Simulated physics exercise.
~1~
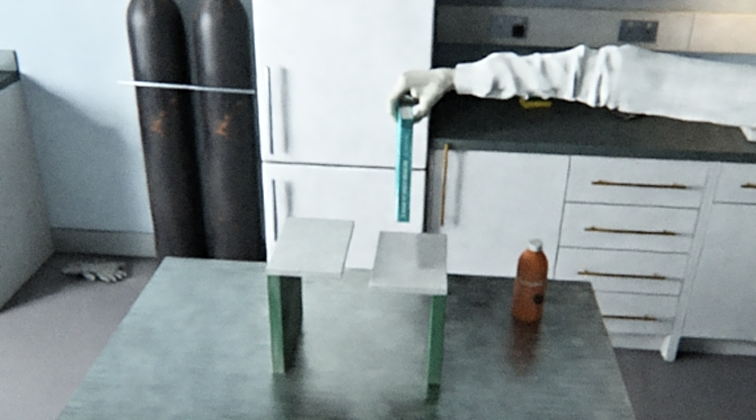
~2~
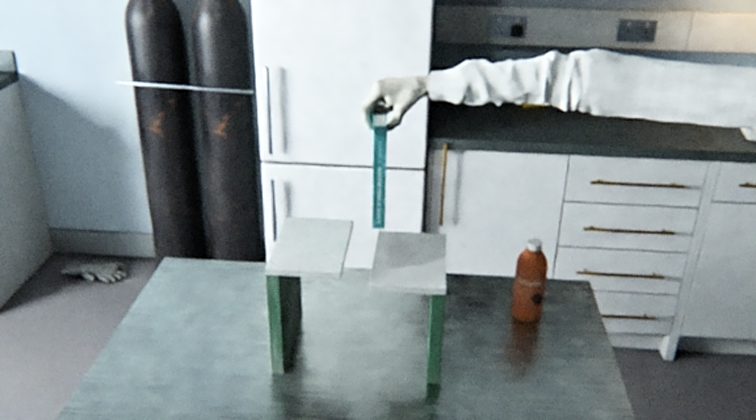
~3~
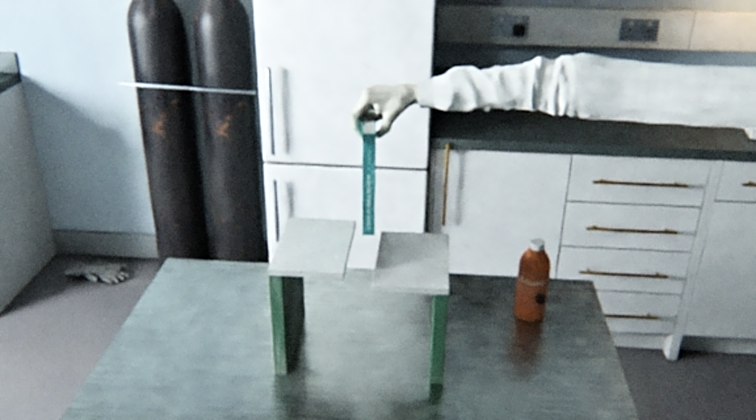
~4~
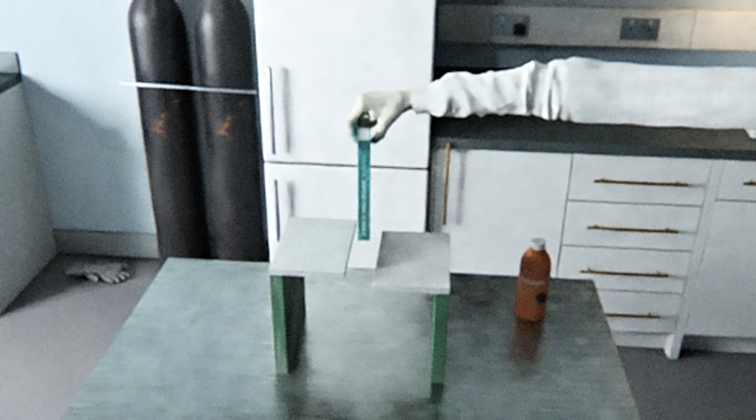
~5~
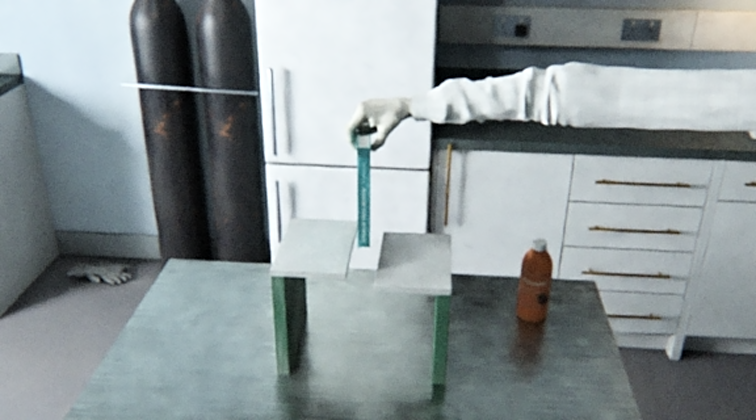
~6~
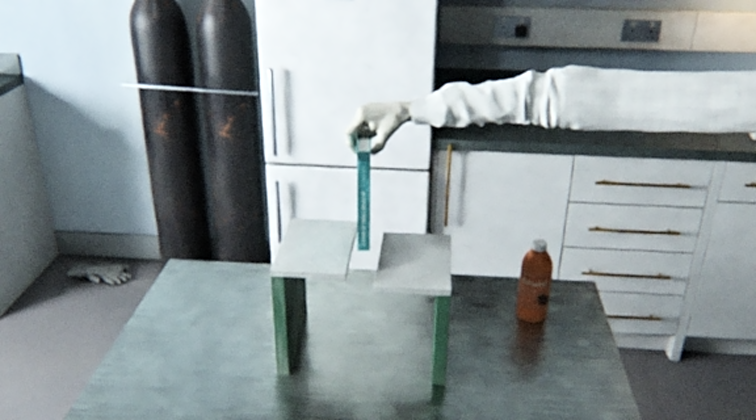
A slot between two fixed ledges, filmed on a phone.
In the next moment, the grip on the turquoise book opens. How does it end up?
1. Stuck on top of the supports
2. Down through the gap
2.
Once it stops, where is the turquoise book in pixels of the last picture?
The object finishes roughly at pixel (364, 308).
Then, 0.30 s after the last picture, turquoise book slid about its own width near (364, 268).
Then, 0.40 s after the last picture, turquoise book slid well along near (364, 297).
At rest, moved from the start, turquoise book; orange bottle in place. Seen from the same camera at the end, turquoise book near (364, 308). The book reaches the table.
